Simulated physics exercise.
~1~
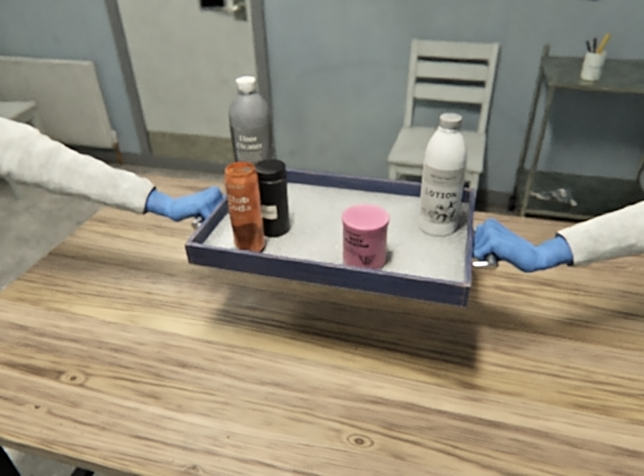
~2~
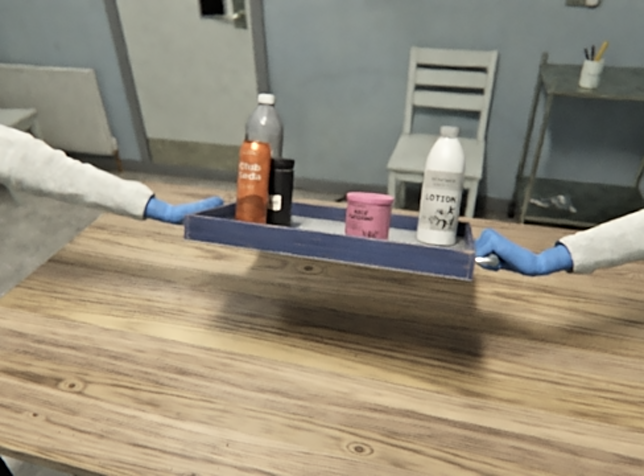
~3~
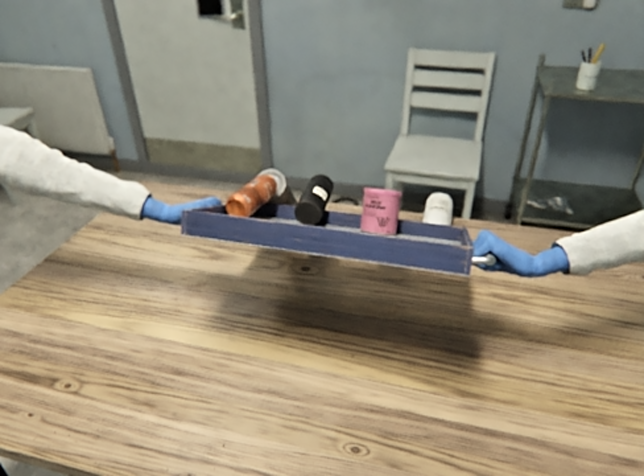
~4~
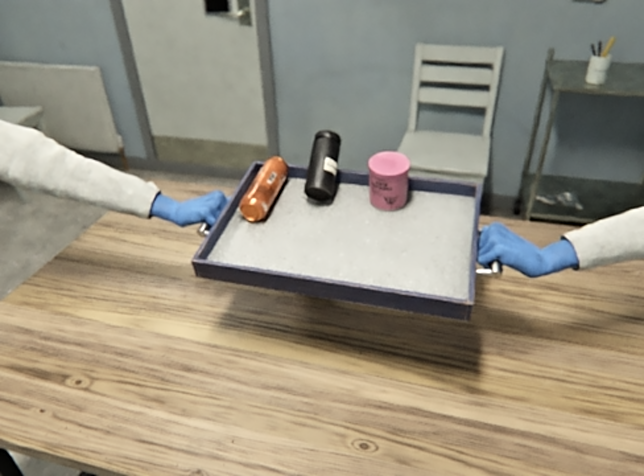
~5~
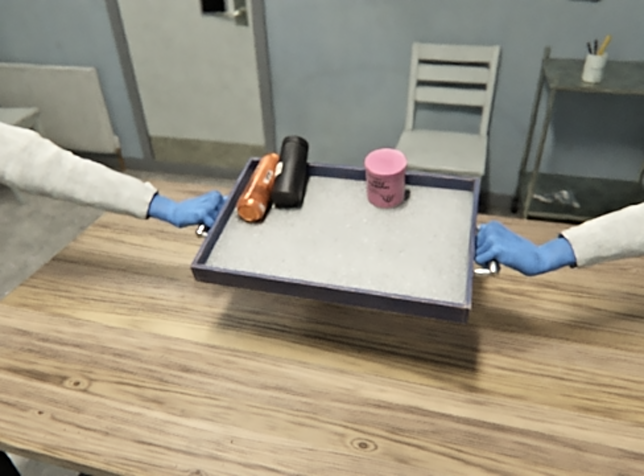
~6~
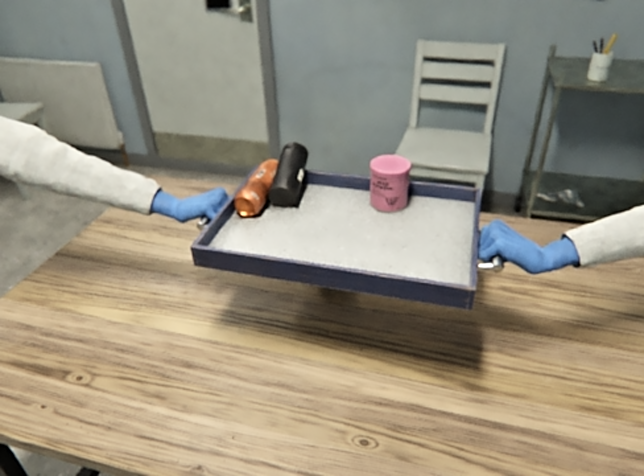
Above a wooden table, two blue-gloved hands tilted a tray of containers away, then back toward the viewer, and the white and grey bottles went over the far edge, leaving the orange and black containers lying down and the pink tin standing.
